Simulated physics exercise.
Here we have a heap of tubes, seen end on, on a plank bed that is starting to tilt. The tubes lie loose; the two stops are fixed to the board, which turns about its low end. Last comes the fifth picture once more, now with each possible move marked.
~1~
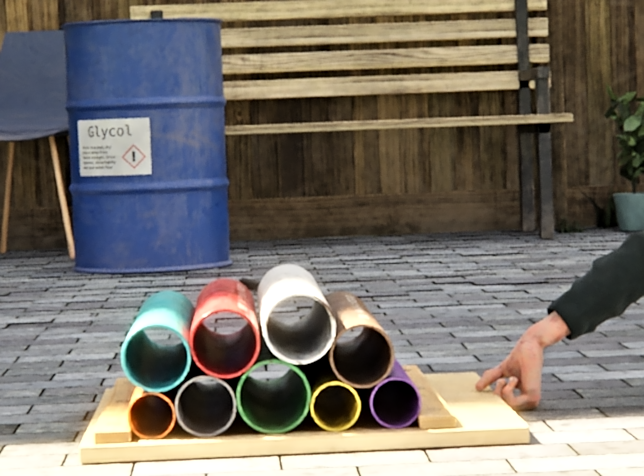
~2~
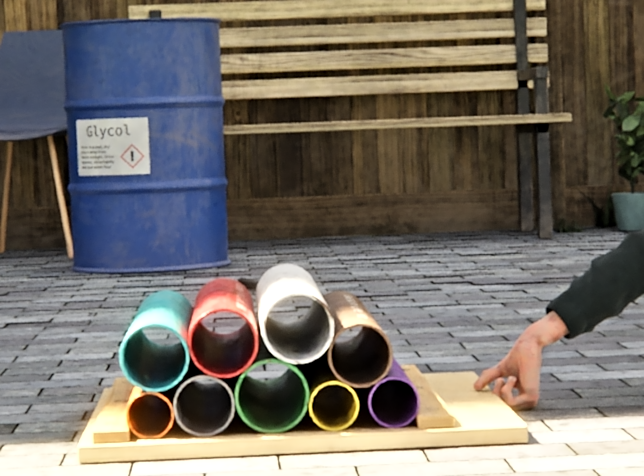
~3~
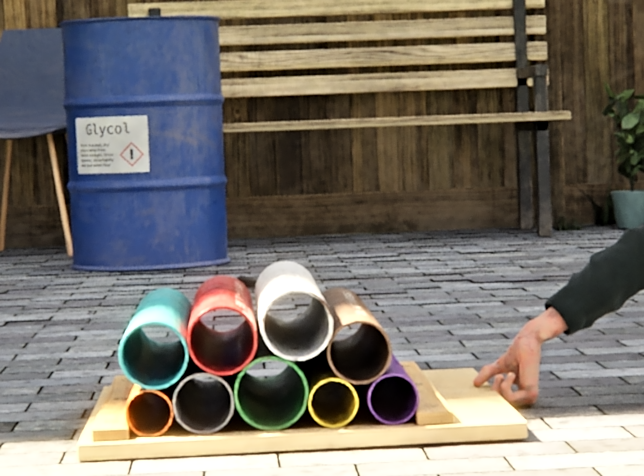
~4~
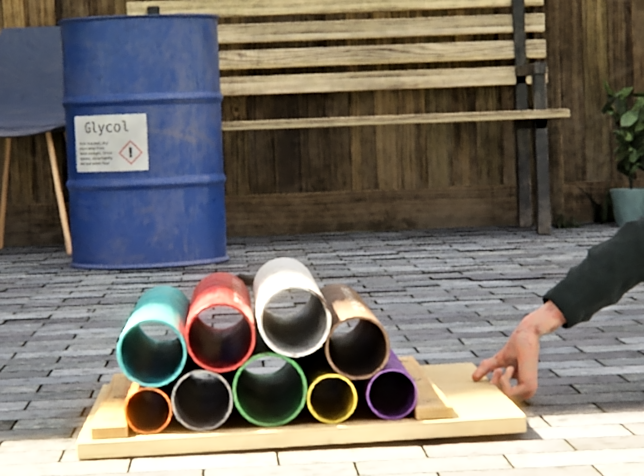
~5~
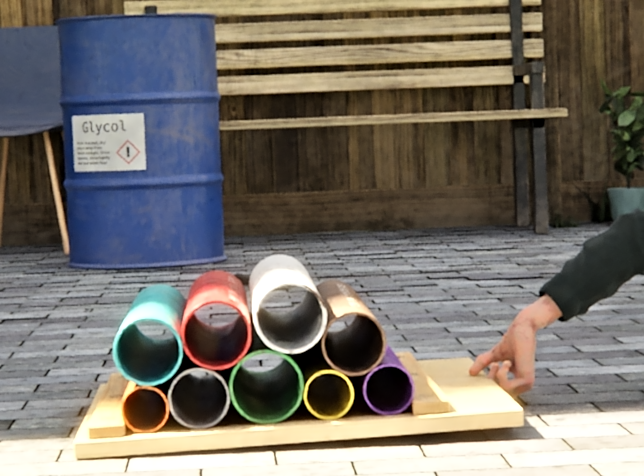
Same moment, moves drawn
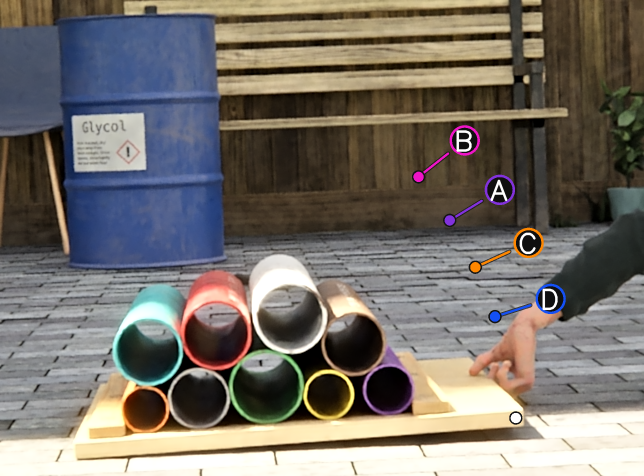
The footage shows a stack of colourful tubes, seen end on, on a wooden board beside a hand at its right end, with a blue drum behind; the board tilts very slightly while the tubes barely shift.
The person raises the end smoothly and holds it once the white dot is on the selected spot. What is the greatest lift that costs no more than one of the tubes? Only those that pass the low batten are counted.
It can be raised to D.
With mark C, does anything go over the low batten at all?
Yes.
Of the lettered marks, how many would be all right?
One of them.
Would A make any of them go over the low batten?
Yes, at A.
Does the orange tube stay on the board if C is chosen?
The orange tube: Yes.
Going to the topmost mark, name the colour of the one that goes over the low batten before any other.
The turquoise one.
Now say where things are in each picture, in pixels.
In the first frame, brown tube (362, 355); turquoise tube (156, 358); red tube (225, 343).
In the second frame, red tube (223, 343); white tube (298, 327).
In the third frame, board (296, 404); grey tube (204, 403).
In the fourth frame, board (295, 400); orange tube (148, 410); grey tube (202, 400).
In the fifth frame, board (292, 397); orange tube (145, 409); grey tube (199, 398).
On the marked copy, A at (450, 220); B at (418, 177); C at (476, 268); D at (495, 316); the white dot at (516, 418).
With D. Early on, board at 12°.
Further on, board at 15°.
At the end, board at 15°, one over the low batten (turquoise).
As for the rest, A nine over the low batten; B nine over the low batten; C three over the low batten (turquoise, red, white).
